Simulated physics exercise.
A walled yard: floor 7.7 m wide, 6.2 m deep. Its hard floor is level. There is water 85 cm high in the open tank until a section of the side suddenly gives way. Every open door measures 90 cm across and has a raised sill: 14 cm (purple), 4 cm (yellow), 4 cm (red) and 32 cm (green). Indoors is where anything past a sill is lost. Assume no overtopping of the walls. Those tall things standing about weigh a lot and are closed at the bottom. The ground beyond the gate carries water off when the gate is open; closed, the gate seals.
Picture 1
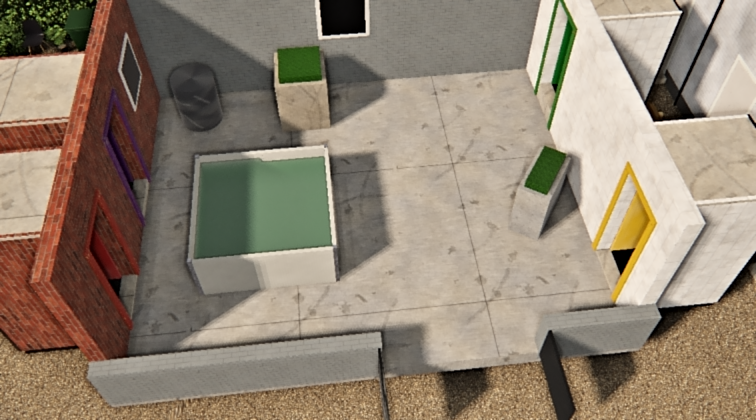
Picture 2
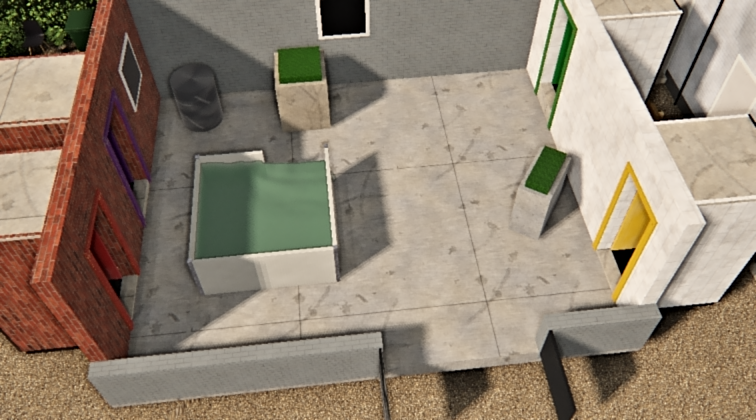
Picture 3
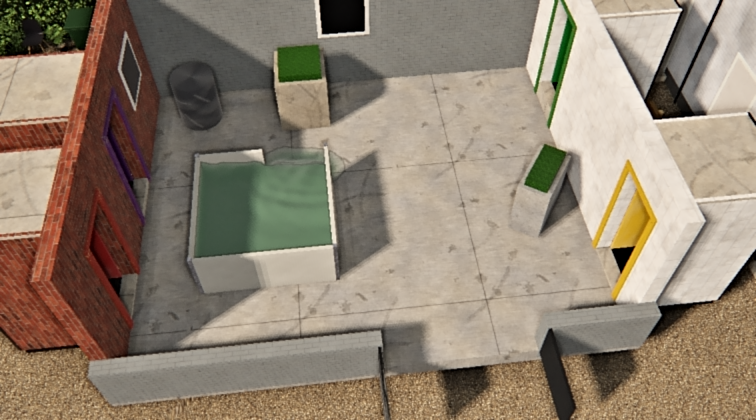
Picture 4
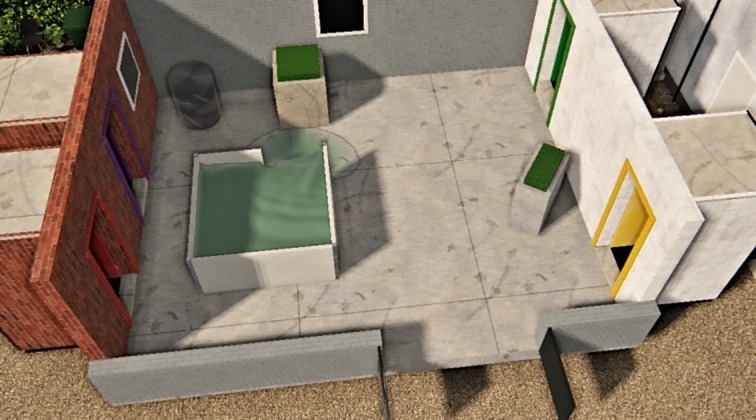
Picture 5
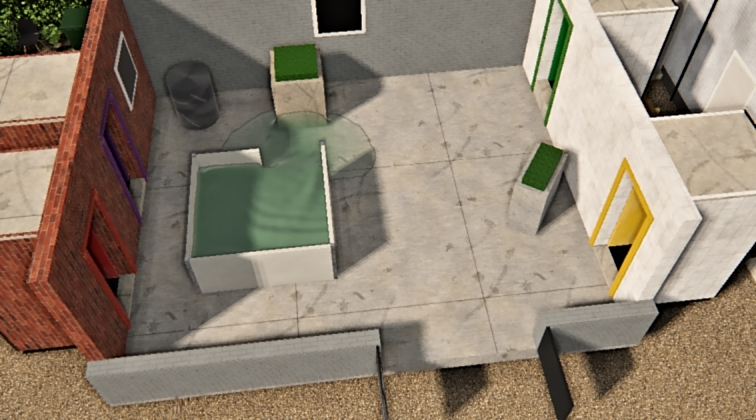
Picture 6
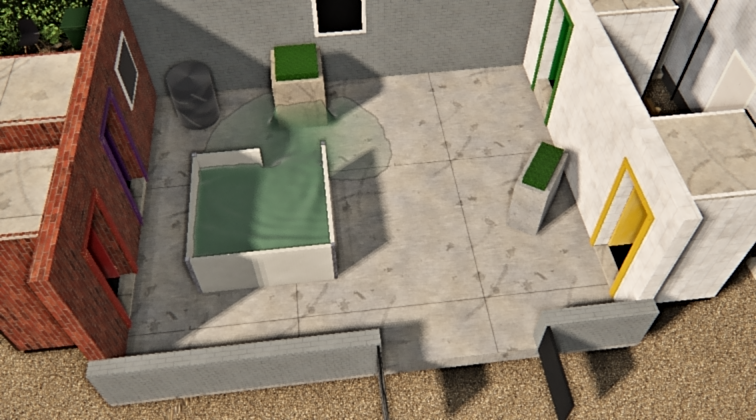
At the start, an open tank of still green water stands in a walled yard with coloured doorways and two grass-topped blocks. A gap then appears in the tank's far side, and water pours out through it, spreading in a widening, thin, rounded sheet across the pale floor behind the tank.
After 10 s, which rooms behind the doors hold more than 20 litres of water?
Room by room: Behind the purple door 20 litres at most, behind the yellow door 20 litres at most, behind the red door more than 20 litres, behind the green door 20 litres at most.
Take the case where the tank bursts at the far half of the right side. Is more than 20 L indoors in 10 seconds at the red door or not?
At the red door the limit is not exceeded.
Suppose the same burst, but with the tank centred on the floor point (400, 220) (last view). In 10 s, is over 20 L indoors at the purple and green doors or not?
So the purple door keeps within it and the green door keeps within it.
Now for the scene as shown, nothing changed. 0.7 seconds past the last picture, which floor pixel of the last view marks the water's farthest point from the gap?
Near (427, 77).
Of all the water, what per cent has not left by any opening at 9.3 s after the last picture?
Some 94 in a hundred.
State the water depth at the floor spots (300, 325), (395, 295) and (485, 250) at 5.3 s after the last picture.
Roughly 2, 0 and 2 cm, in turn.
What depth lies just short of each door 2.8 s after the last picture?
In centimetres - purple: 12, yellow: 0, red: 2, green: 23.
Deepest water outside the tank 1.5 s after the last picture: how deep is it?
Depth max: Approx. 47 cm.
Then, 0.7 s after the last picture water covers 20 % of the floor and is deepest (60 cm) near (301, 131); purple door not reached, yellow door not reached, red door not reached, green door not reached.
Then, 1.5 s after the last picture water covers 35 % of the floor and is deepest (47 cm) near (301, 131); purple door 1 cm at the sill, 0 L in, yellow door not reached, red door not reached, green door not reached.
Then, 2.8 s after the last picture water covers 50 % of the floor and is deepest (34 cm) near (301, 131); purple door 12 cm at the sill, 0 L in, yellow door not reached, red door 2 cm at the sill, 0 L in, green door 23 cm at the sill, 0 L in.
Then, 5.3 s after the last picture water covers 80 % of the floor and is deepest (26 cm) near (544, 187); purple door 9 cm at the sill, 0 L in, yellow door 4 cm at the sill, 0 L in, red door 7 cm at the sill, 2 L in, green door 20 cm at the sill, 0 L in.
Then, 9.3 s after the last picture water covers 100 % of the floor and is deepest (14 cm) near (544, 187); purple door 6 cm at the sill, 0 L in, yellow door 4 cm at the sill, 3 L in, red door 7 cm at the sill, 41 L in, green door 9 cm at the sill, 0 L in.
